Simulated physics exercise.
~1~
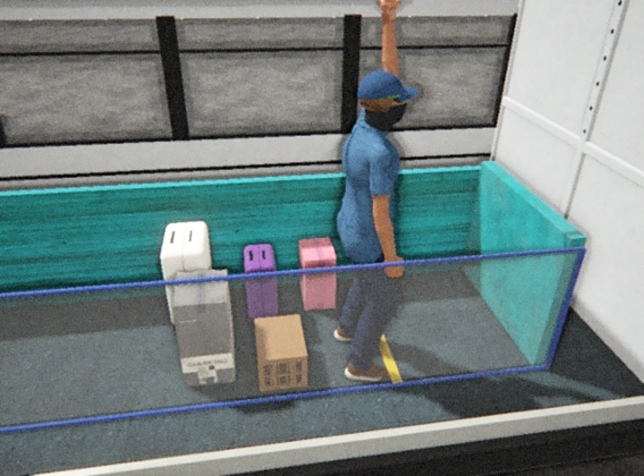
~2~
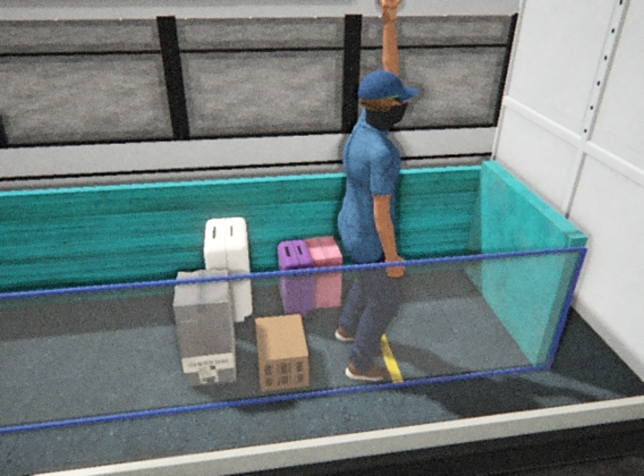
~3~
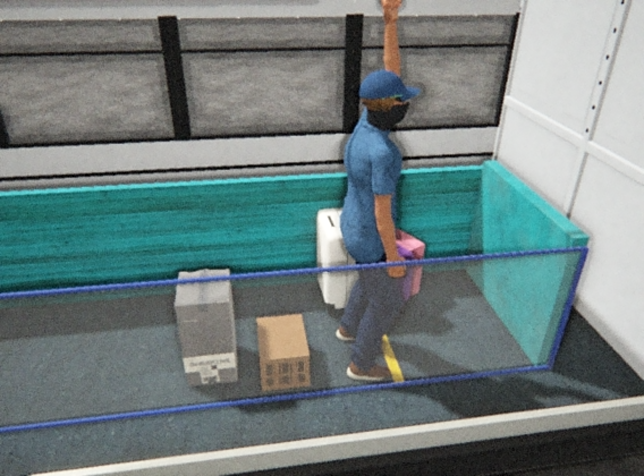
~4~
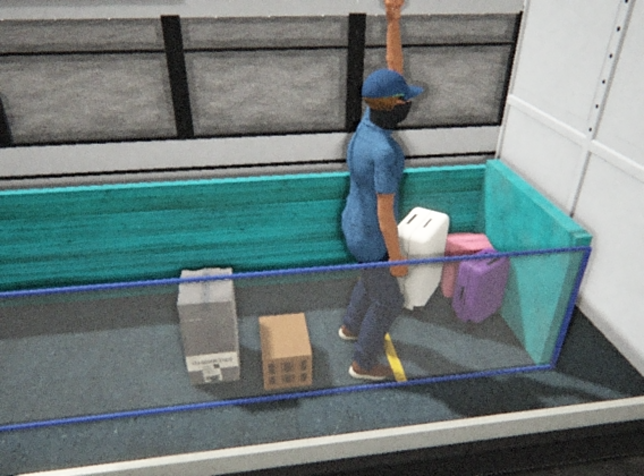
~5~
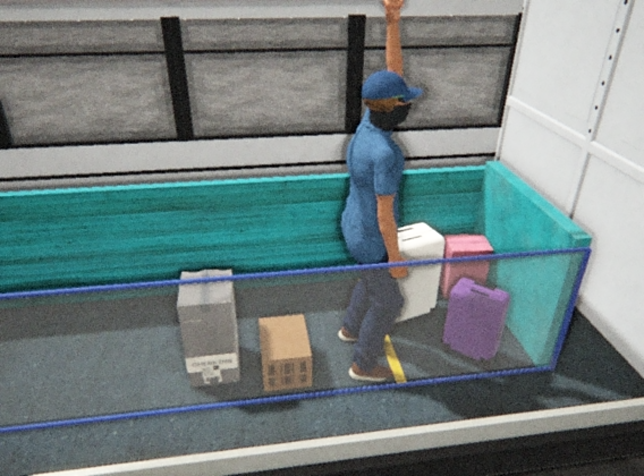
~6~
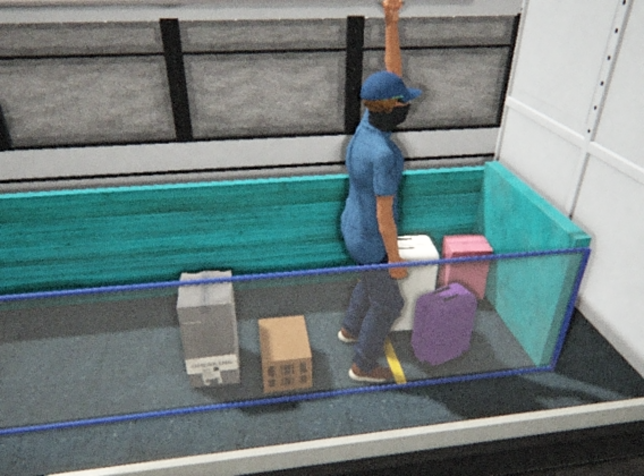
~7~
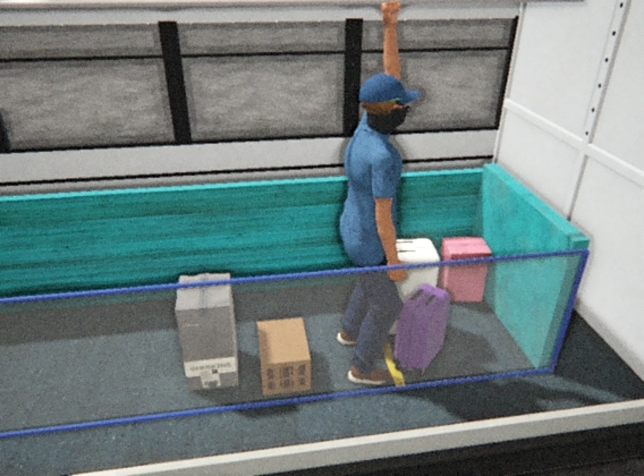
White, purple and pink cases sliding right past a standing person and the yellow line, the purple one then drifting back left.
